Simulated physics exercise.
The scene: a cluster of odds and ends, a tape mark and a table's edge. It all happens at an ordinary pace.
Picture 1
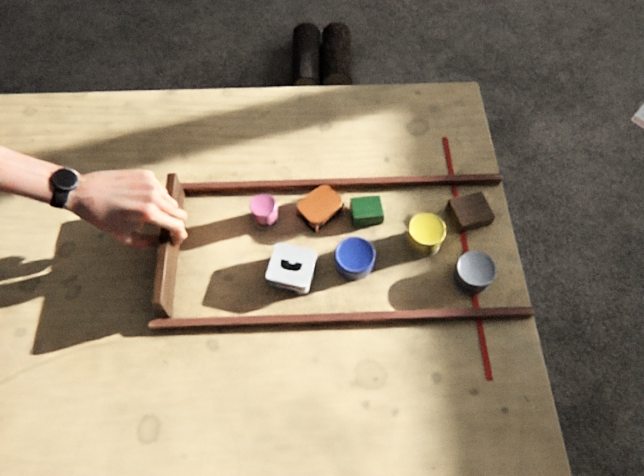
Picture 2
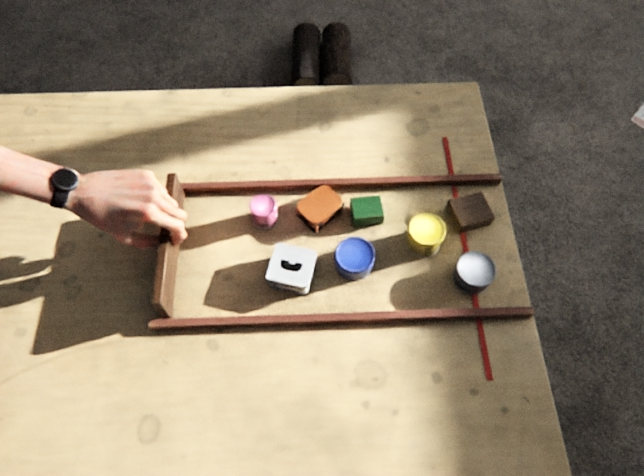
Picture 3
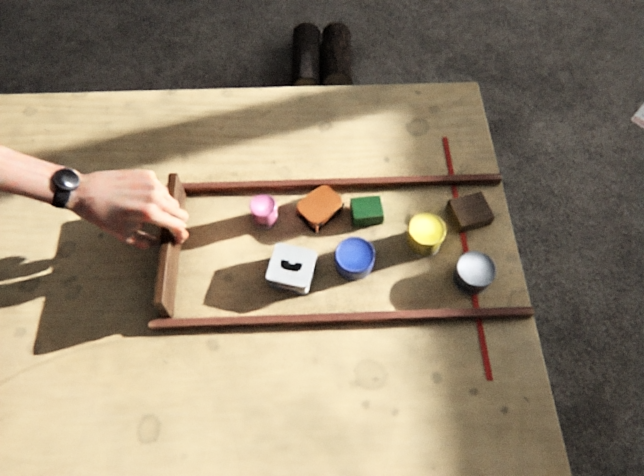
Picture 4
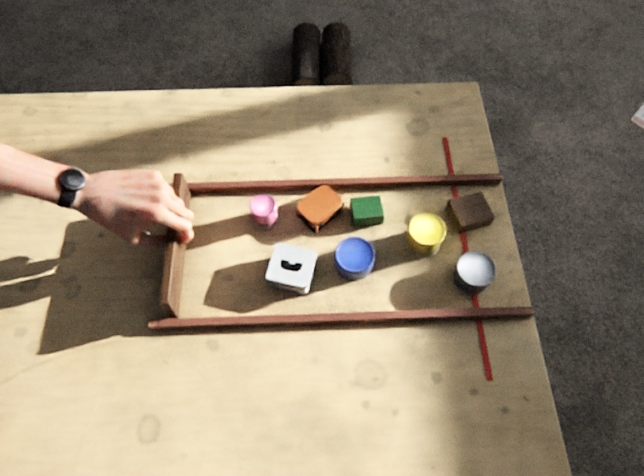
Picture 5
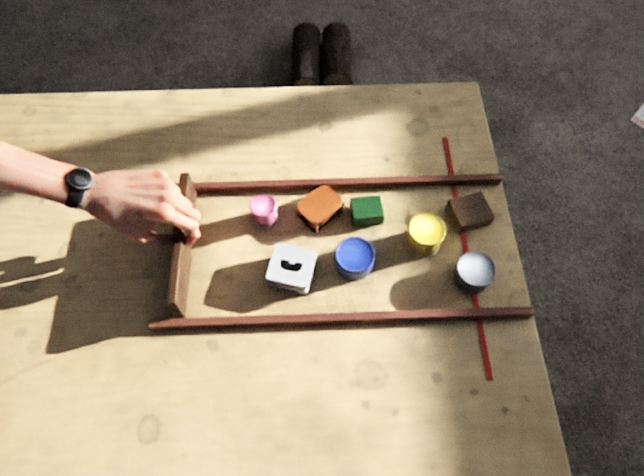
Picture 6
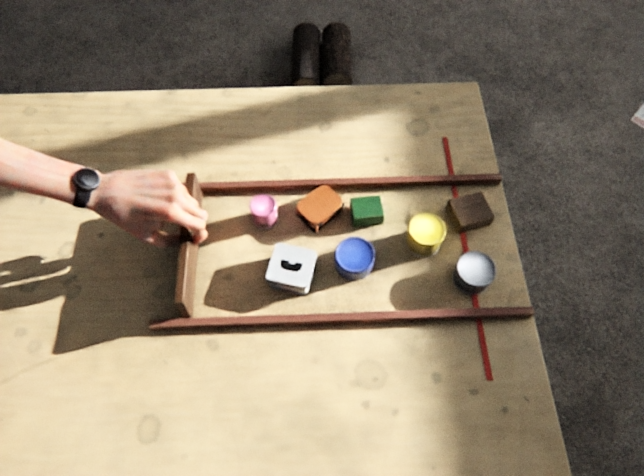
A hand wearing a dark watch grips a wooden board at the left end of two dark red rails on a pale wooden table, seen from above. Between the rails sit a pink pot, orange case, green block, white box, blue tub and yellow pot, with a brown block and grey pot by the red tape at right. The hand slides the board slightly right, touching none of them, while they and the camera stay still.
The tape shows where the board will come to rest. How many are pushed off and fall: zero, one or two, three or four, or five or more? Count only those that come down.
In the end the number that fall off is three or four.
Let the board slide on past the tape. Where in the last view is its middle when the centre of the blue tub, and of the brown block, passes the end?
About (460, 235), and (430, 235) for the other.
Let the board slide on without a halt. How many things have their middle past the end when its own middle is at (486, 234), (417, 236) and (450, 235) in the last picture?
Past the end: 5, 0 and 3.
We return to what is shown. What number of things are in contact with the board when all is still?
That makes 3.
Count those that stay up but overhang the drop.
1 of them.
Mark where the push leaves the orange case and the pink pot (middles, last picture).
About (501, 192), and the other about (472, 198).
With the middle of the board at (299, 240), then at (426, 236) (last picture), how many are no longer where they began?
By then 5, and 8.
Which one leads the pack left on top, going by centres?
Foremost is the orange case.
A little later, none off yet; brown block at rest near (470, 212); grey pot at rest near (474, 273); yellow pot at rest near (425, 236).
When it is over, the number that fall off is three or four; down, blue tub, yellow pot, grey pot and brown block.
